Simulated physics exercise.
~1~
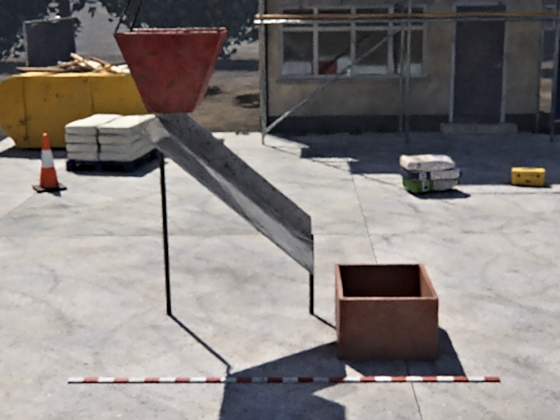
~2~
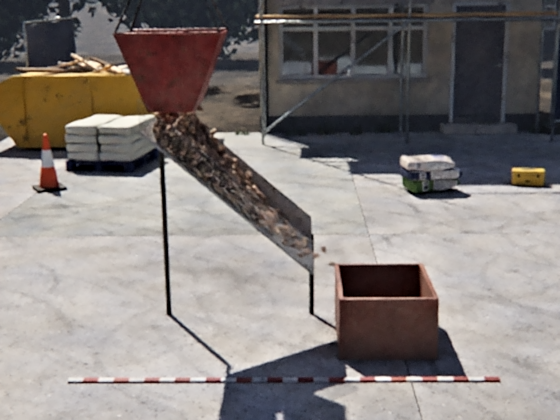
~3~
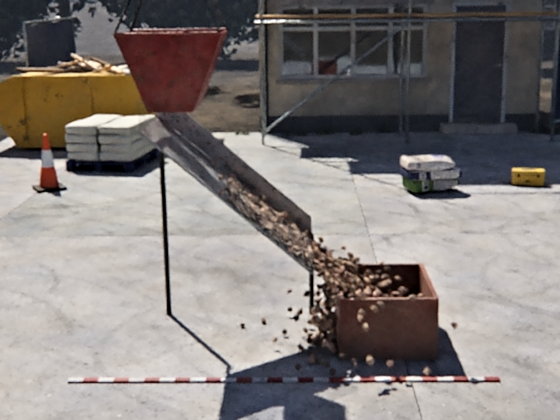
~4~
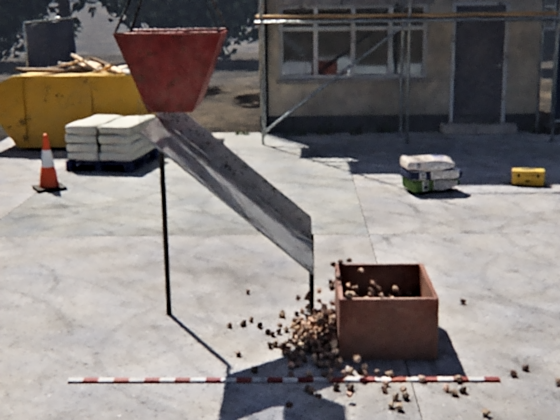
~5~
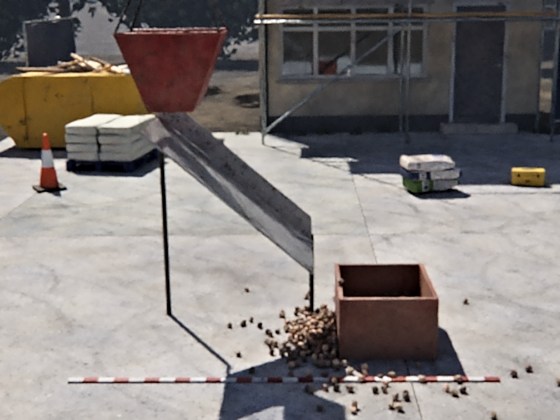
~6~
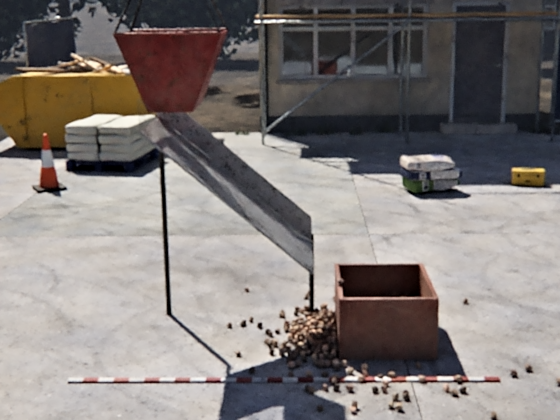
Stones dropping from a red skip, sliding down a steel chute and landing mostly in a bin, others piling left of it.
